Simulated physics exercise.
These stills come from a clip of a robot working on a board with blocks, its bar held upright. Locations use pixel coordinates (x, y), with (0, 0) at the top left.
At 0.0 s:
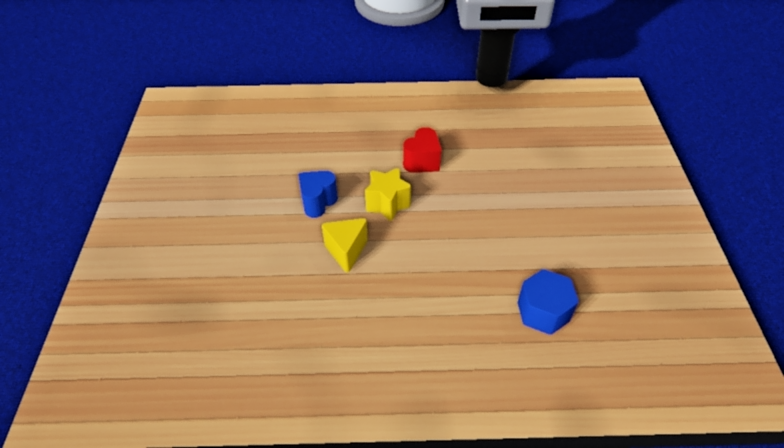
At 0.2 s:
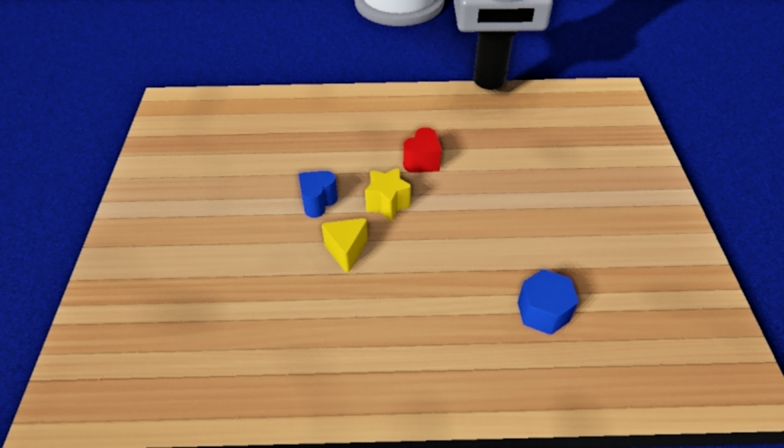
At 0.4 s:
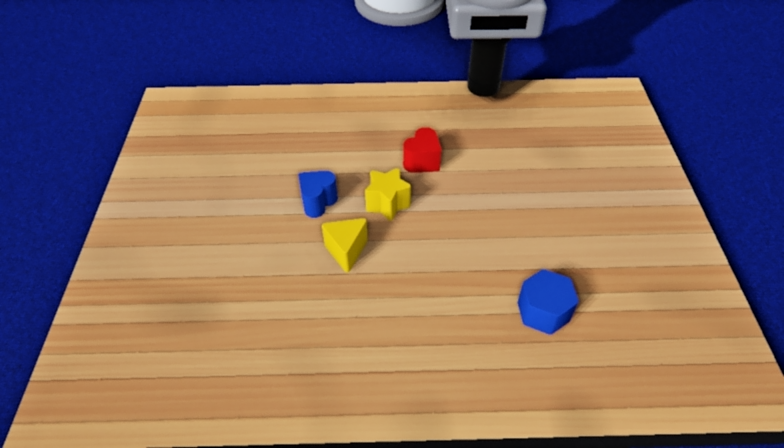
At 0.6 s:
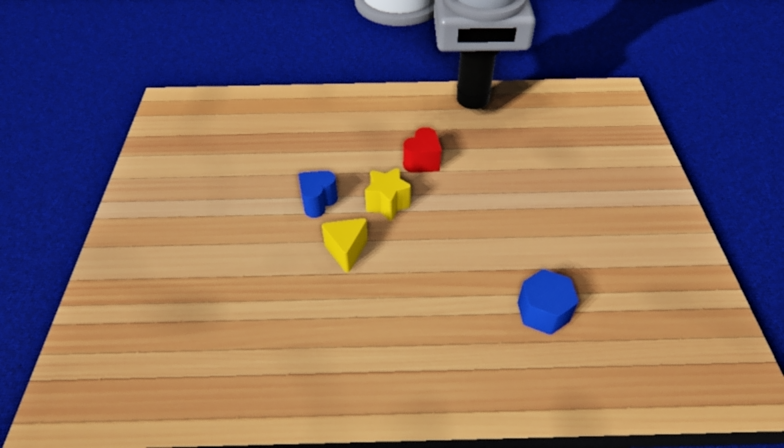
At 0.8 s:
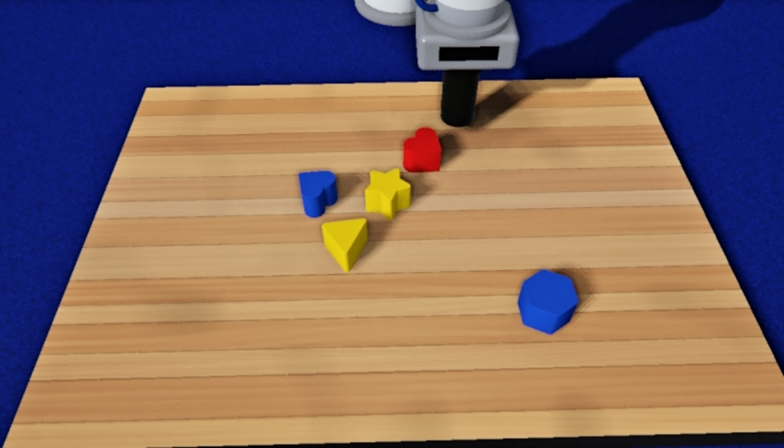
On a wooden board over a blue surface, a robot arm with a black bar moves slowly from the far edge toward the left and nearer the red heart, while the yellow, blue and red blocks stay still.
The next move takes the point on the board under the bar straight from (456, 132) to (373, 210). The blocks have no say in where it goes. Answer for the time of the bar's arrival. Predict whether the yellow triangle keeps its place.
Moved.
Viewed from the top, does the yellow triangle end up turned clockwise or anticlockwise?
The turn is clockwise.
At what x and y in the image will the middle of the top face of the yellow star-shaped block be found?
Close to (363, 221).
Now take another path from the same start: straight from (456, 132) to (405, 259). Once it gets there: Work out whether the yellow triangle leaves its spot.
It is still where it was.
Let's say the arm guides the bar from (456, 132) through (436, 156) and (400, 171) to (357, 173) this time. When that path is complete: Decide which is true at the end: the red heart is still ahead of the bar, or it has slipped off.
I'm fairly sure the red heart slides away from the front of the bar at some point.
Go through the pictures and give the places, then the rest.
The first frame shows bar's lower end at (491, 79); blue heart at (315, 182); yellow triangle at (345, 231); yellow star-shaped block at (387, 183); red heart at (423, 141).
The second frame shows bar at (489, 81); blocks still.
The third frame shows bar at (483, 88); blocks still.
The fourth frame shows bar at (473, 100); blocks still.
The fifth frame shows bar at (457, 118); blue heart at (315, 182); yellow triangle at (345, 231); yellow star-shaped block at (387, 183); red heart at (423, 141).
The first path, step by step. One third of the way, bar at (431, 142); red heart at (409, 152), turned 25° anticlockwise.
Two thirds of the way, bar at (403, 168); yellow star-shaped block at (377, 198); red heart at (372, 173), turned 20° anticlockwise.
At the end, bar at (372, 196); blue heart at (307, 181); yellow triangle at (340, 248), turned 35° clockwise; yellow star-shaped block at (363, 221), turned 35° anticlockwise; red heart at (336, 190), turned 10° clockwise.
